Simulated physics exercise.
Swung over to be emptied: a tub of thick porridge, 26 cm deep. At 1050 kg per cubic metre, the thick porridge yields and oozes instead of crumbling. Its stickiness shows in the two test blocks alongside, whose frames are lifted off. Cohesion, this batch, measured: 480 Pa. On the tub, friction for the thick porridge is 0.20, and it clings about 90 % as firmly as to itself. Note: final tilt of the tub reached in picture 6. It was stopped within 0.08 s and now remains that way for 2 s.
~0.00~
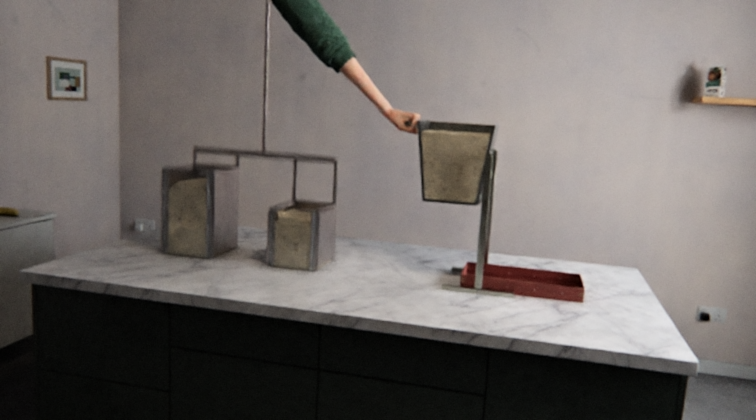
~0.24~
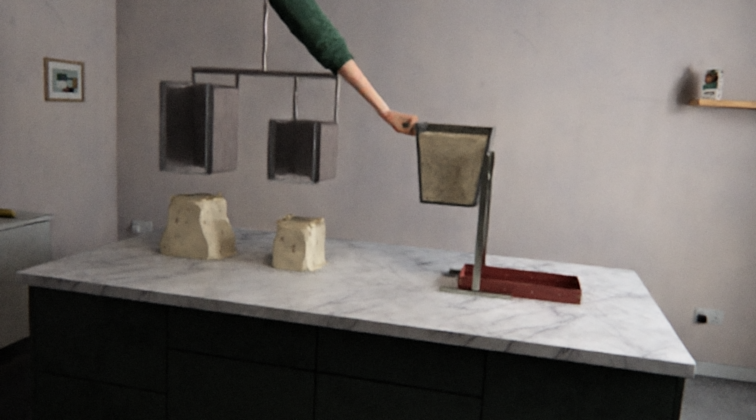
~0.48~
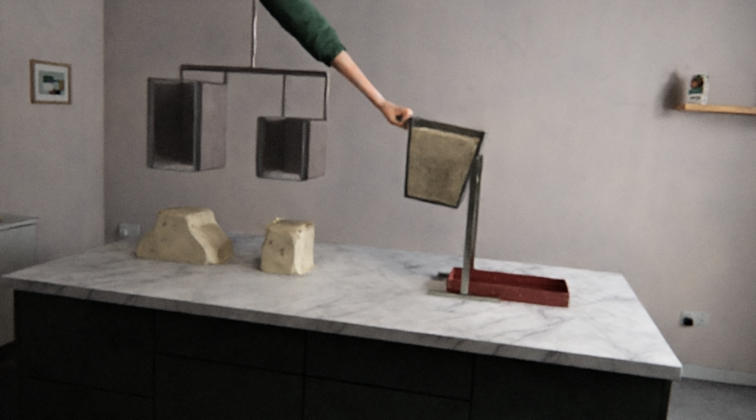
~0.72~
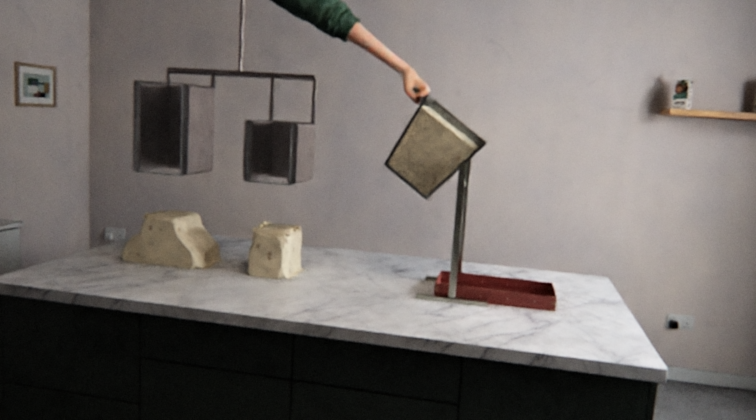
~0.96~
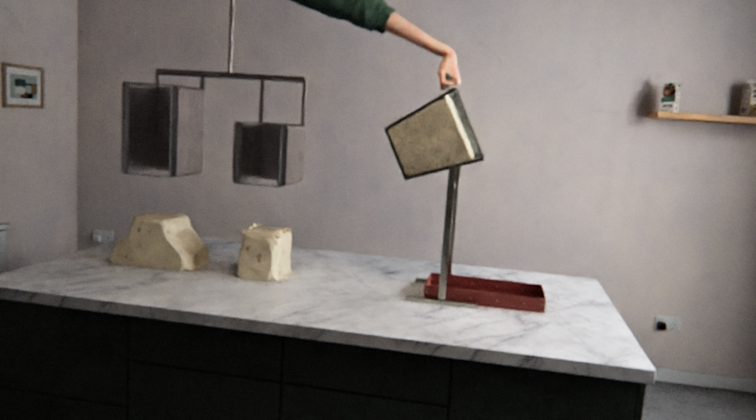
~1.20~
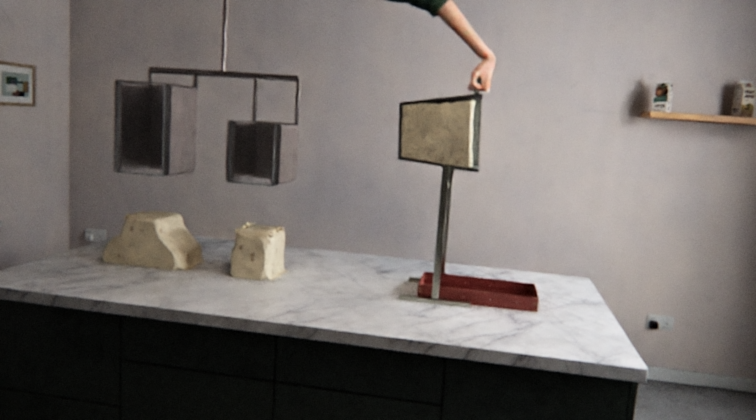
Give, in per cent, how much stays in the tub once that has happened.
Roughly 76 out of 100.
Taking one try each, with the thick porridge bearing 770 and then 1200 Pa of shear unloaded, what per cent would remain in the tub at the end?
Try one gives 100 per cent, try two gives 100 per cent.
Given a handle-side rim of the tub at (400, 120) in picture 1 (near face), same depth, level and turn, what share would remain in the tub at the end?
The tub would end up holding some 45 % of it.
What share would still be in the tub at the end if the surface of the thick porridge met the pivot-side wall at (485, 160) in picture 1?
I'd say close to 100 % stays in the tub.
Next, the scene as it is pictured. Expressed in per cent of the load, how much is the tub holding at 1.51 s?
Close to 100 in a hundred.
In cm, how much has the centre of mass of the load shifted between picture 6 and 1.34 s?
It has moved around 1 centimetres.
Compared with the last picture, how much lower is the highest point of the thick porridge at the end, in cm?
5 cm.
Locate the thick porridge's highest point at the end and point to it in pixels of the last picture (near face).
It ends up highest close to (422, 113).
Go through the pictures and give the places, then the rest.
Handle-side rim at (420, 122), tilt 0 degrees; crest of the thick porridge at (470, 134); block heights 27 cm, 18 cm (left to right), in the first picture.
Handle-side rim at (418, 123), tilt 0 degrees; crest of the thick porridge at (468, 136); block heights 22 cm, 17 cm (left to right), in the second picture.
Handle-side rim at (412, 118), tilt 8 degrees; crest of the thick porridge at (417, 129); block heights 18 cm, 17 cm (left to right), in the third picture.
Handle-side rim at (428, 97), tilt 35 degrees; crest of the thick porridge at (426, 109); block heights 18 cm, 17 cm (left to right), in the fourth picture.
Handle-side rim at (455, 90), tilt 64 degrees; crest of the thick porridge at (446, 99); block heights 18 cm, 17 cm (left to right), in the fifth picture.
Handle-side rim at (481, 96), tilt 87 degrees; crest of the thick porridge at (467, 102); block heights 18 cm, 17 cm (left to right), in the sixth picture.
After 1.34 s, the tub is at 87 degrees and holds 100 %.
After 1.51 s, the tub is at 87 degrees and holds 100 %.
After 1.68 s, the tub is at 87 degrees and holds 97 %.
After 1.85 s, the tub is at 87 degrees and holds 93 %.
After 3.20 s, the tub is at 87 degrees and holds 76 %.
